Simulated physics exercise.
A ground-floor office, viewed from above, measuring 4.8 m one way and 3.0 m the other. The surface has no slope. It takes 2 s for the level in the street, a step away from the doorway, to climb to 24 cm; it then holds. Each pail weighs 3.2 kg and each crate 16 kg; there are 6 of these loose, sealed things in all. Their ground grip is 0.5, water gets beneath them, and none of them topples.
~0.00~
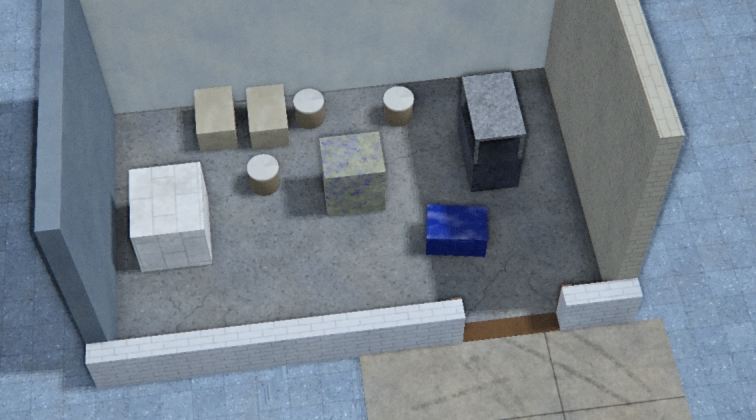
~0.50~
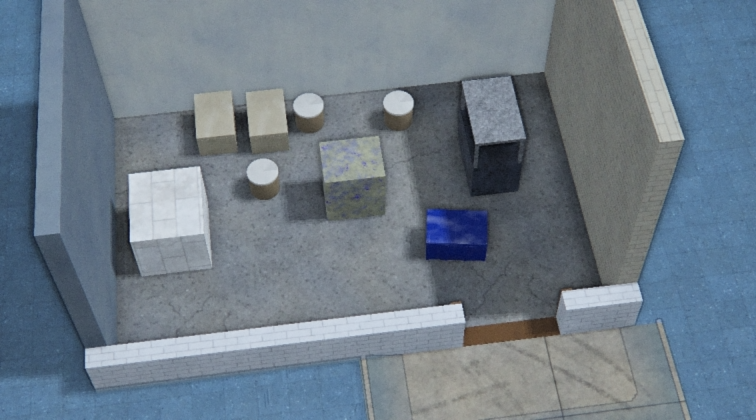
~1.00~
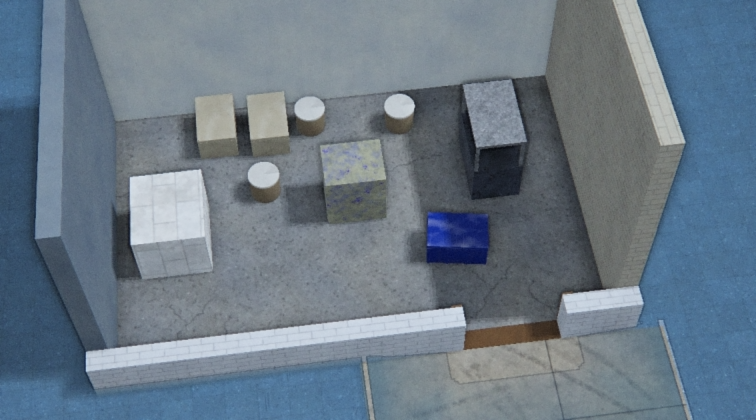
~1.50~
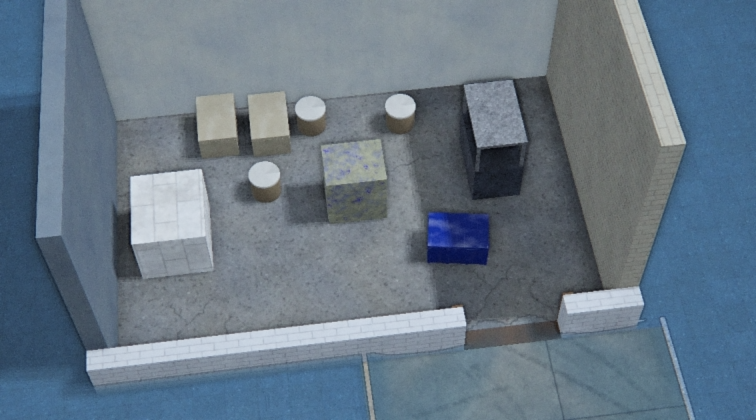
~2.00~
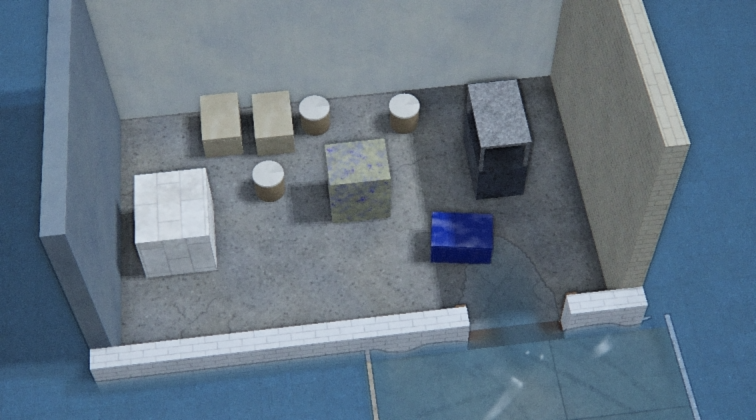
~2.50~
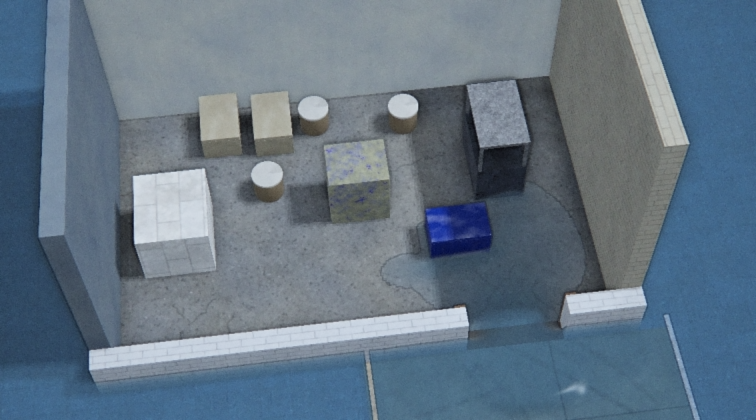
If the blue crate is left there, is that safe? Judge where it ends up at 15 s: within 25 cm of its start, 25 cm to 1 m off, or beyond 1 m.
The move is big.
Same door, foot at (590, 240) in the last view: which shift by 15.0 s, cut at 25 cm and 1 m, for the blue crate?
With that change, the blue crate travels a long distance.
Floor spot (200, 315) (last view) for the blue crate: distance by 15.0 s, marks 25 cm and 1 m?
Well, it sits tight.
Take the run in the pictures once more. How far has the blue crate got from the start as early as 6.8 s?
Roughly 250 centimetres by that point.
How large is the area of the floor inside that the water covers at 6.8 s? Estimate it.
Wet area: Approx. 13 m2.
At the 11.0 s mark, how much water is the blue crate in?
Depth approx. 11 cm.
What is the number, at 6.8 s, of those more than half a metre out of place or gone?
Result: 3.
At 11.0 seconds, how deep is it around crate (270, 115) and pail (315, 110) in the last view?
14 and 11 cm.
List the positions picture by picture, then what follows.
The first frame shows the blue crate at (457, 222) rests on the ground; water covers 0.0 m2; 0 of 6 have shifted.
The second frame shows the blue crate at (457, 227) rests on the ground; water covers 0.0 m2; 0 of 6 have shifted.
The third frame shows the blue crate at (458, 230) rests on the ground; water covers 0.0 m2; 0 of 6 have shifted.
The fourth frame shows the blue crate at (458, 230) rests on the ground; 0.0 m2 under water; 0 of 6 have shifted.
The fifth frame shows the blue crate at (462, 230) rests on the ground; 0.6 m2 under water; 0 of 6 have shifted.
The sixth frame shows the blue crate at (458, 222), on the bottom, 10 cm from its start; 1.9 m2 under water; 1 of 6 have shifted.
After 3.5 s the blue crate is near (410, 138), 1.2 m from its start, aground; 0 afloat.
After 6.8 s the blue crate is near (300, 104), 2.3 m from its start, afloat; 4 afloat.
After 11.0 s the blue crate is near (231, 161), 2.5 m from its start, afloat; 6 afloat.
After 15.0 s the blue crate is near (300, 204), 1.6 m from its start, afloat; 6 afloat.
